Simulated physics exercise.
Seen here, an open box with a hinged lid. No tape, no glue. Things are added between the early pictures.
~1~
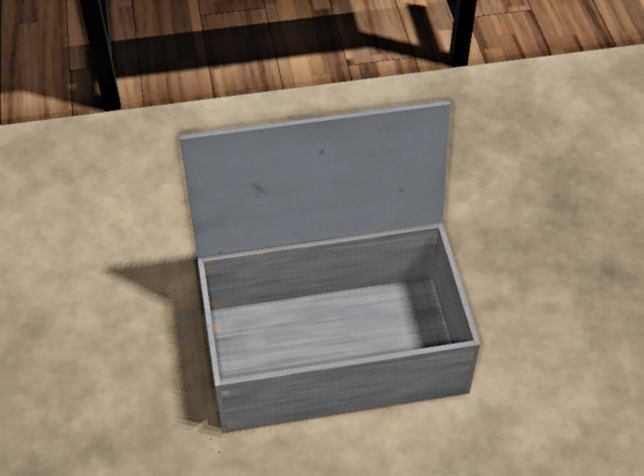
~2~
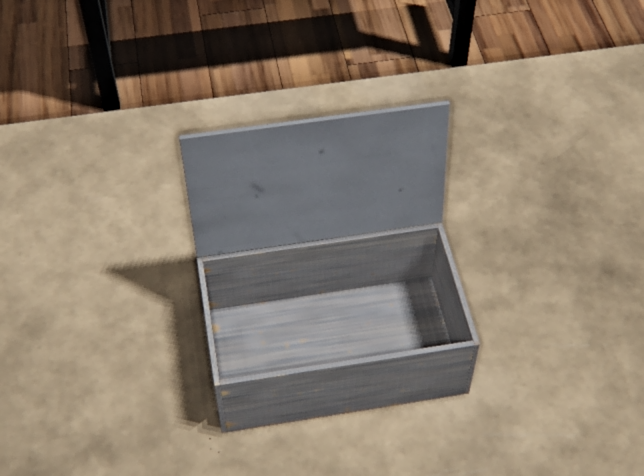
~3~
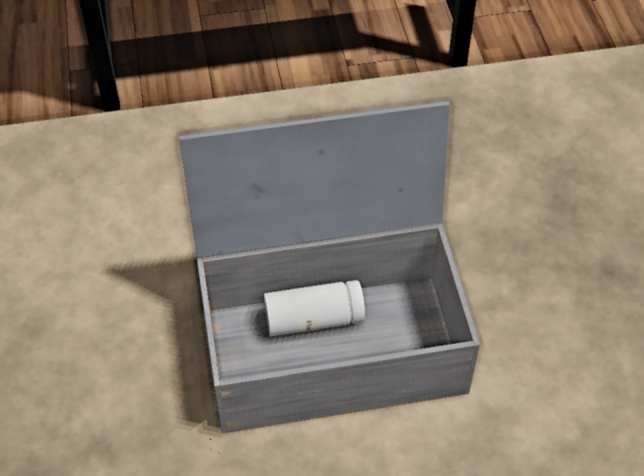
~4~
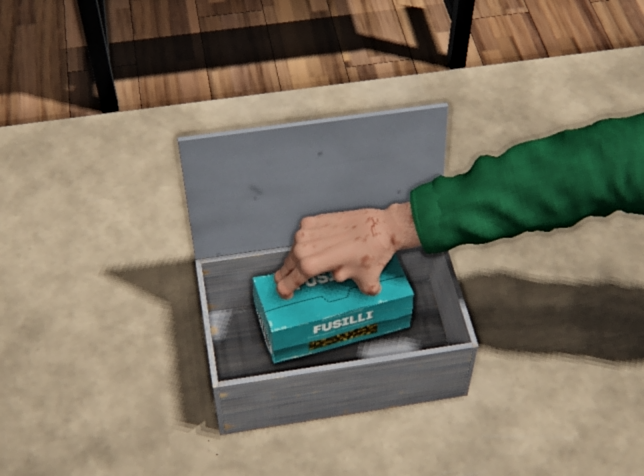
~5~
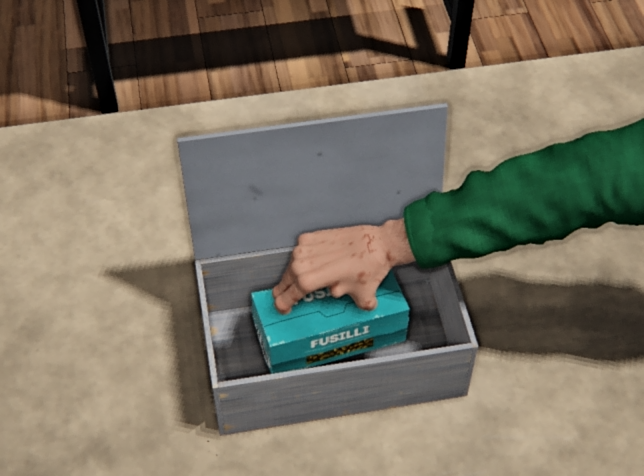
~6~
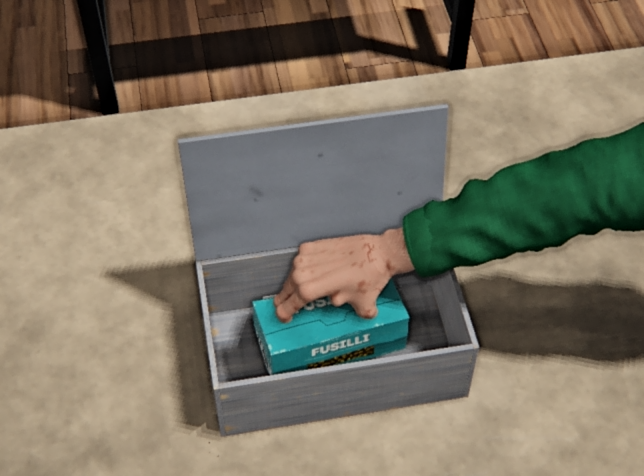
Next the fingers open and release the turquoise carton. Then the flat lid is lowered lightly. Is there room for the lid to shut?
Here the lid closes.
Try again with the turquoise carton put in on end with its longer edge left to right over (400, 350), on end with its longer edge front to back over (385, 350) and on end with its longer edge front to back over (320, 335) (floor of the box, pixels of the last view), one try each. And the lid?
In the first case it will not close; in the second case it stays ajar; in the third case it stays ajar.
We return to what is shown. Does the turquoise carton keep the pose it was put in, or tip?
It keeps its pose.
Then, 1.00 s on from there, lid starting down; turquoise carton shifted a little near (334, 352).
Then, 1.70 s on from there, lid 54° above the rim; turquoise carton shifted a little near (334, 352).
Then, 2.20 s on from there, lid 19° above the rim; turquoise carton shifted a little near (334, 352).
In the end, lid shut; moved from the start, turquoise carton; white shaker unmoved. At the end, from the last picture's camera, turquoise carton near (334, 352).
